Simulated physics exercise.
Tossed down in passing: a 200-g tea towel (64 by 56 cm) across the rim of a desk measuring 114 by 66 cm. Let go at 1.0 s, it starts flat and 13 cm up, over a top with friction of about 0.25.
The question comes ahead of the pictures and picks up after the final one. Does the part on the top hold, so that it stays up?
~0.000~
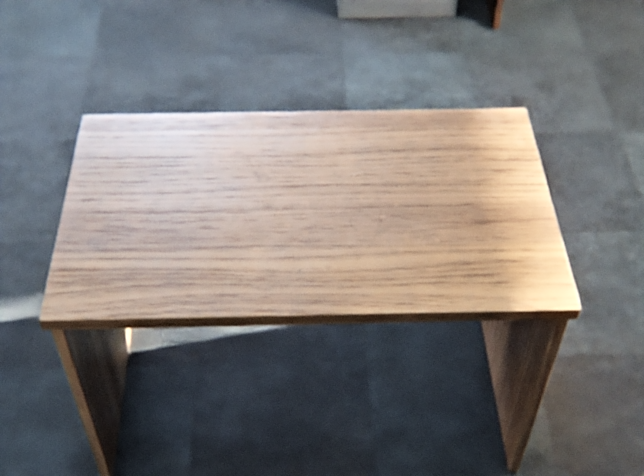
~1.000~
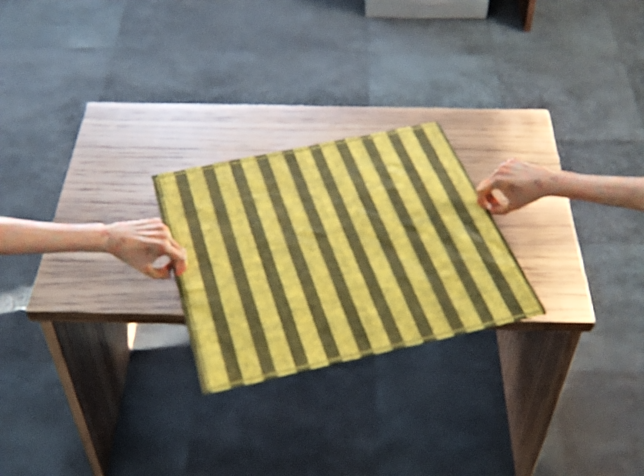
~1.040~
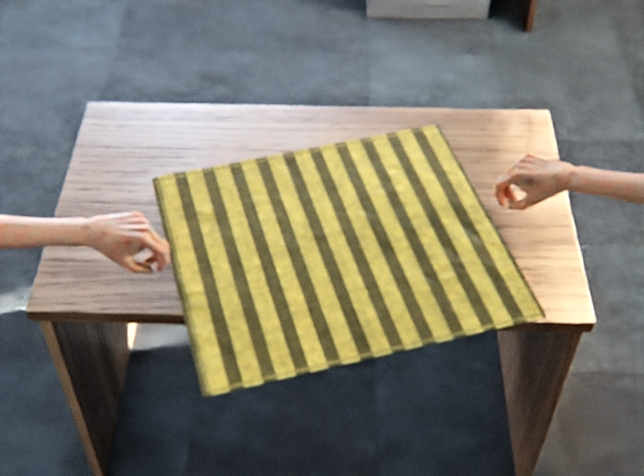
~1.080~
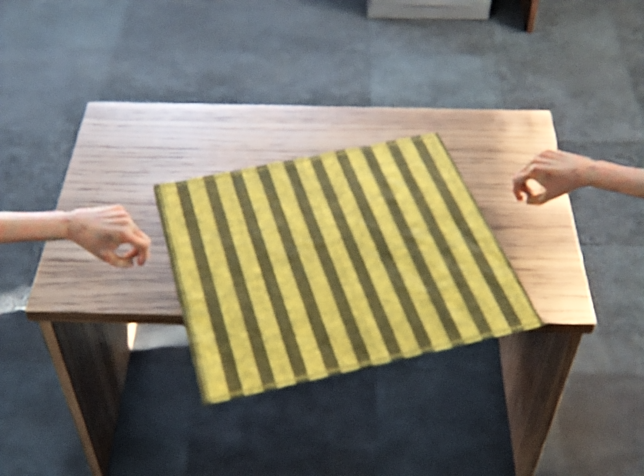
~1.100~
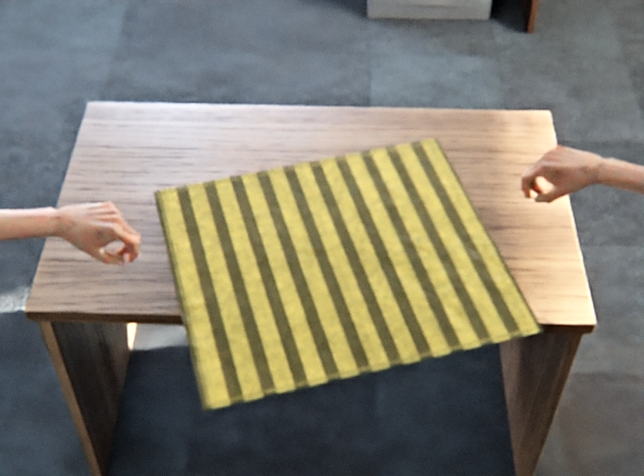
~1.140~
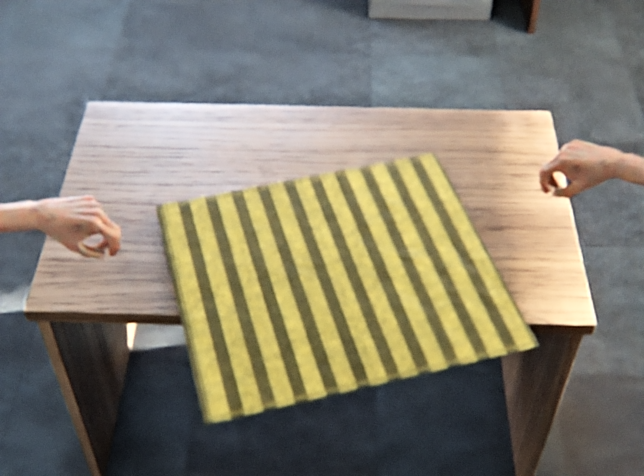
No, it goes down.
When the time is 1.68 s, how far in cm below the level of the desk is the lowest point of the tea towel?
Depth under surface at that time: Approx. 44 centimetres.
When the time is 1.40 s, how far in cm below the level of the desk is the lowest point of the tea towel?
About 30 cm.
After 1.4 s, 50 % of the tea towel is still over the top.
After 1.7 s, 15 % of the tea towel is still over the top.
After 1.9 s, 0 % of the tea towel is still over the top.
After 2.2 s, 0 % of the tea towel is still over the top.
After 4.4 s, 0 % of the tea towel is still over the top.
